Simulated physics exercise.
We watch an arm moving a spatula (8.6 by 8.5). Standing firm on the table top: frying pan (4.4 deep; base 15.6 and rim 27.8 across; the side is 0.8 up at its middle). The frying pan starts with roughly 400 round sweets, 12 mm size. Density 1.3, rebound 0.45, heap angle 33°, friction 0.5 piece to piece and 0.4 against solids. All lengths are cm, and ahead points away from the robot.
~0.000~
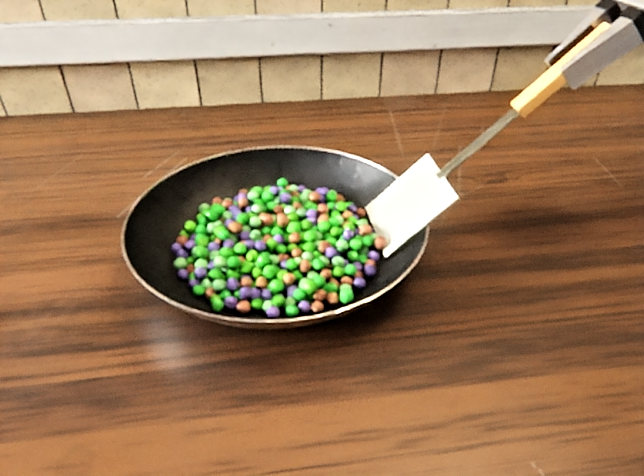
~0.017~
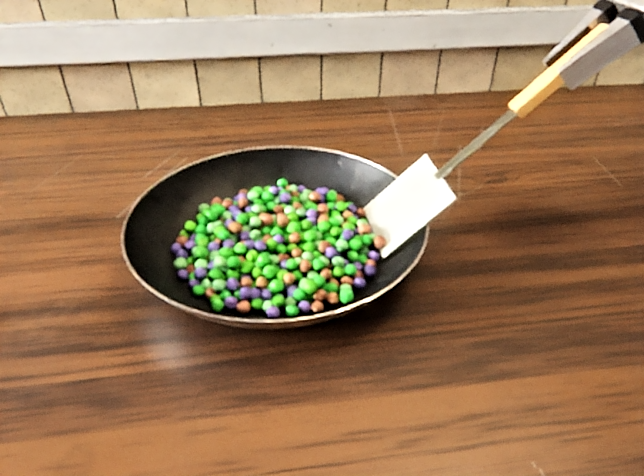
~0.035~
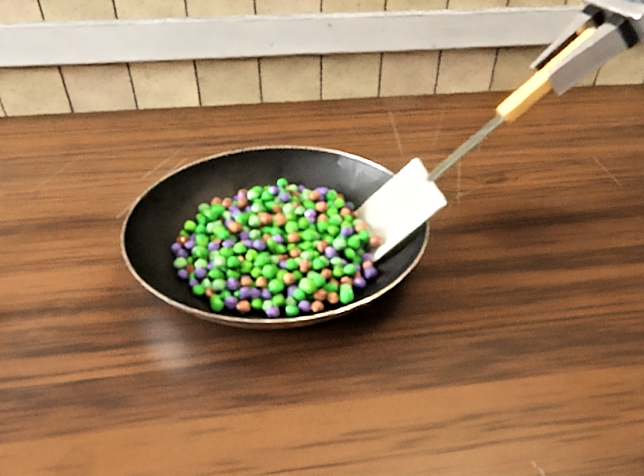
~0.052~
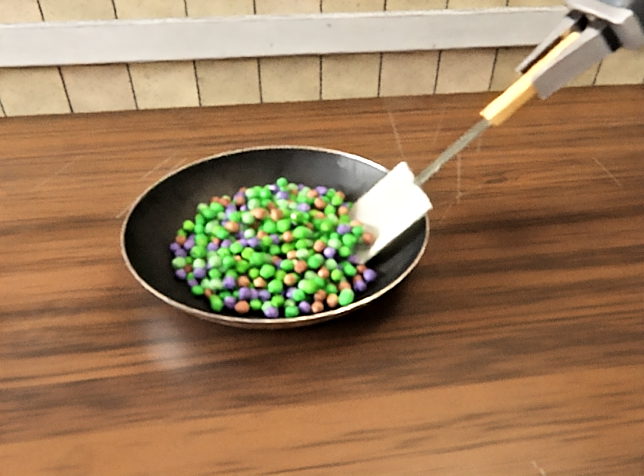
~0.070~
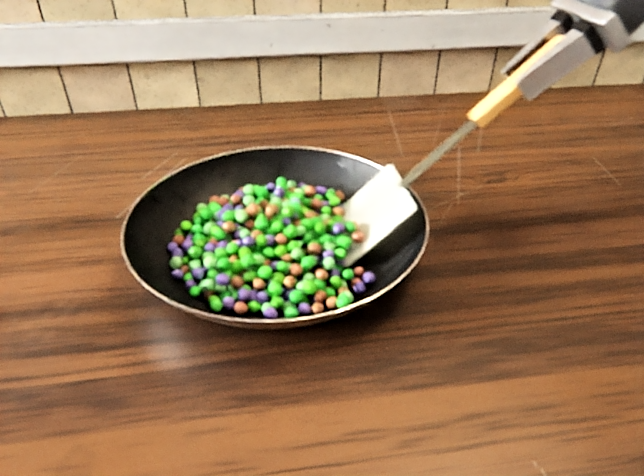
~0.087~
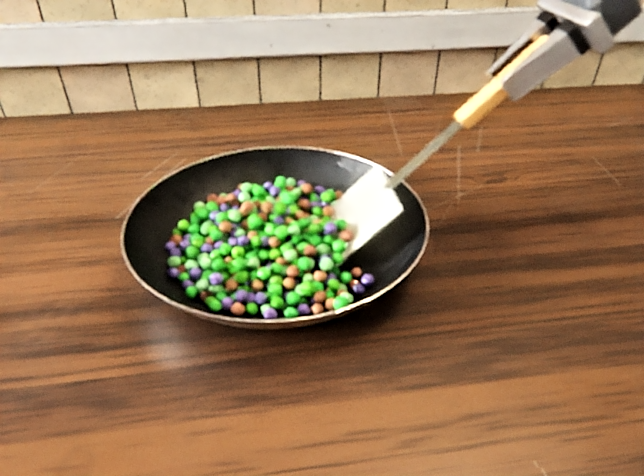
A robot arm slid a white spatula leftward into a black frying pan of green, purple and brown round sweets, nudging the ones on the right side toward the left while the pan stayed still.
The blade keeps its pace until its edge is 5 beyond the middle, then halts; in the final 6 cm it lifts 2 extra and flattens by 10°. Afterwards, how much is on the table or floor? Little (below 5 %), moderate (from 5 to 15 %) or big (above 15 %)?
On the table or floor the share is little, below 5 %.
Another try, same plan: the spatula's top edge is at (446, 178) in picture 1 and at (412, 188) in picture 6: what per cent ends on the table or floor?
About 0 per cent.
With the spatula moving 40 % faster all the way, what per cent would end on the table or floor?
In that case some 5 per cent.
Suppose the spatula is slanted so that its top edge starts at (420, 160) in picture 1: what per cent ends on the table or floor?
About 0 per cent.
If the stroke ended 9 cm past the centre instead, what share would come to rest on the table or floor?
It would be near 10 per cent.
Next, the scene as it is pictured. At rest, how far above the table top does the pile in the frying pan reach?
About 5.0 cm.
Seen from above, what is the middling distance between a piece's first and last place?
Roughly 4 cm.
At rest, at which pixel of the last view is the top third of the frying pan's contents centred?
At about (190, 236).
After 0.13 s, sloping 45°, highest piece 6 above the table; 404 in the frying pan.
After 0.17 s, sloping 40°, highest piece 6 above the table; 404 in the frying pan.
After 0.39 s, sloping 35°, highest piece 5 above the table; 402 in the frying pan, 2 on the table or floor.
After 1.44 s, sloping 35°, highest piece 5 above the table; 402 in the frying pan, 2 on the table or floor.
In the end, 402 in the frying pan, 2 on the table or floor. That is 0 % on the table or floor.
